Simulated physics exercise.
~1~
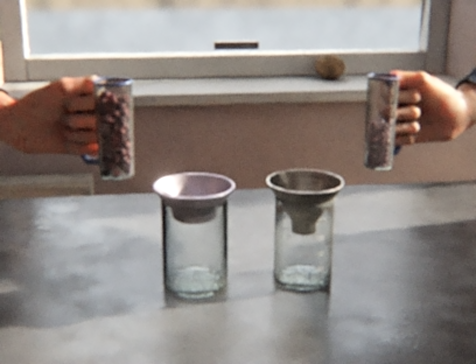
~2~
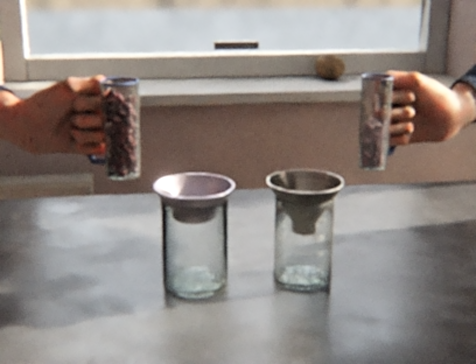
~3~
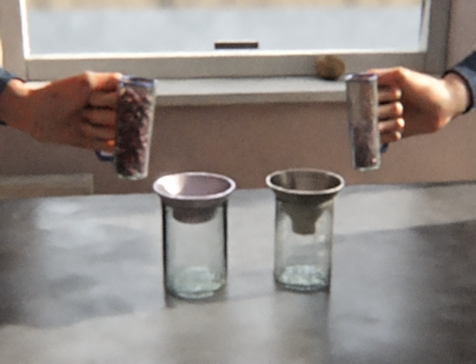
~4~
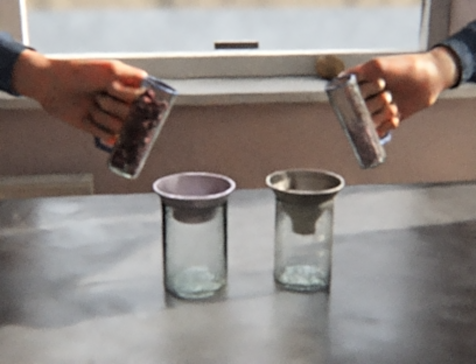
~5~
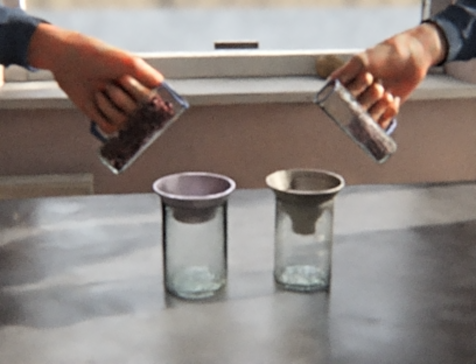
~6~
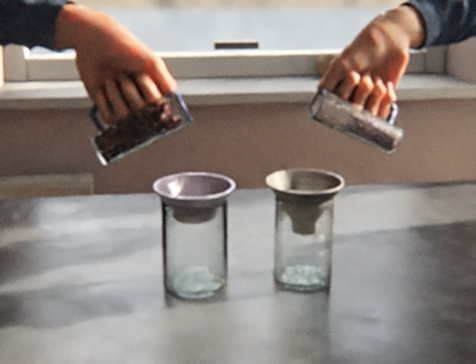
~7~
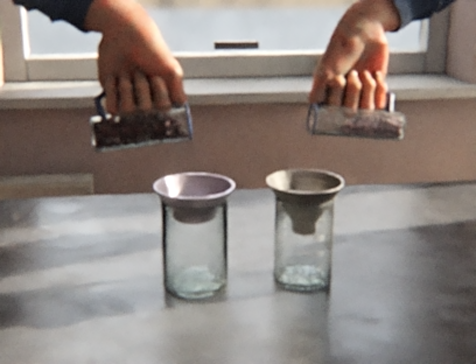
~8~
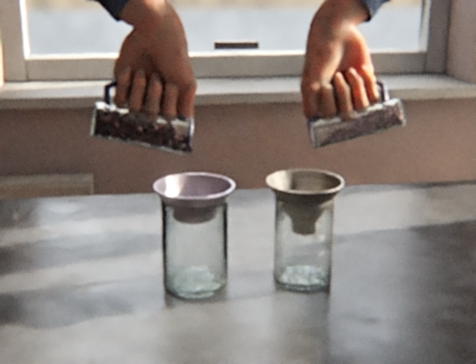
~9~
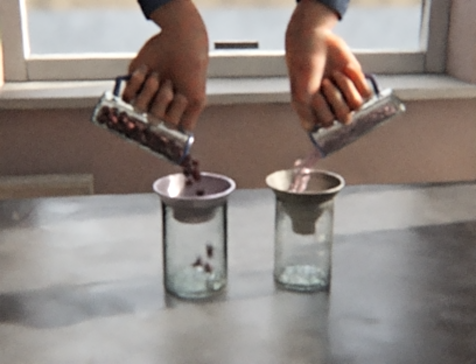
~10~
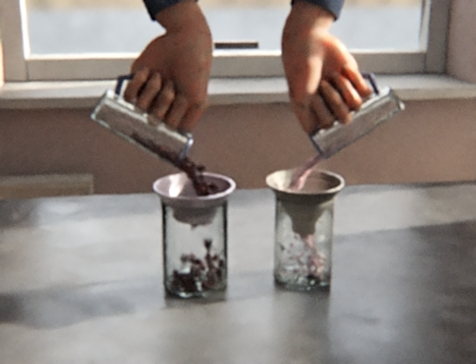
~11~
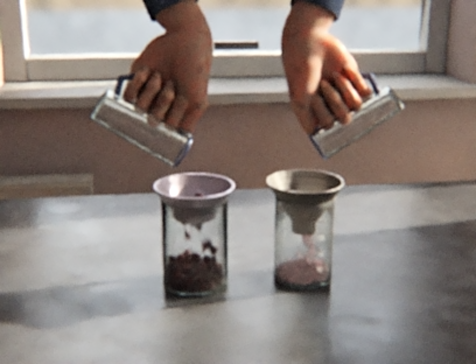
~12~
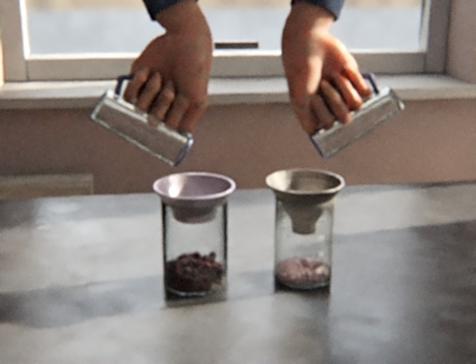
Two hands hold clear cups above a dark grey tabletop before a window, seen from the front by a still camera, the left cup filled with dark reddish-brown pieces and the right with finer, paler pinkish ones. Below them stand two clear glass jars, the left topped by a mauve funnel and the right by an olive-grey one. The hands move slightly inward and tilt the cups toward each other until they lie sideways. Tipping further, both pour into the funnels, and the pieces drop through together. Both cups end empty, with a dark heap in the left jar and a pale pinkish one in the right.
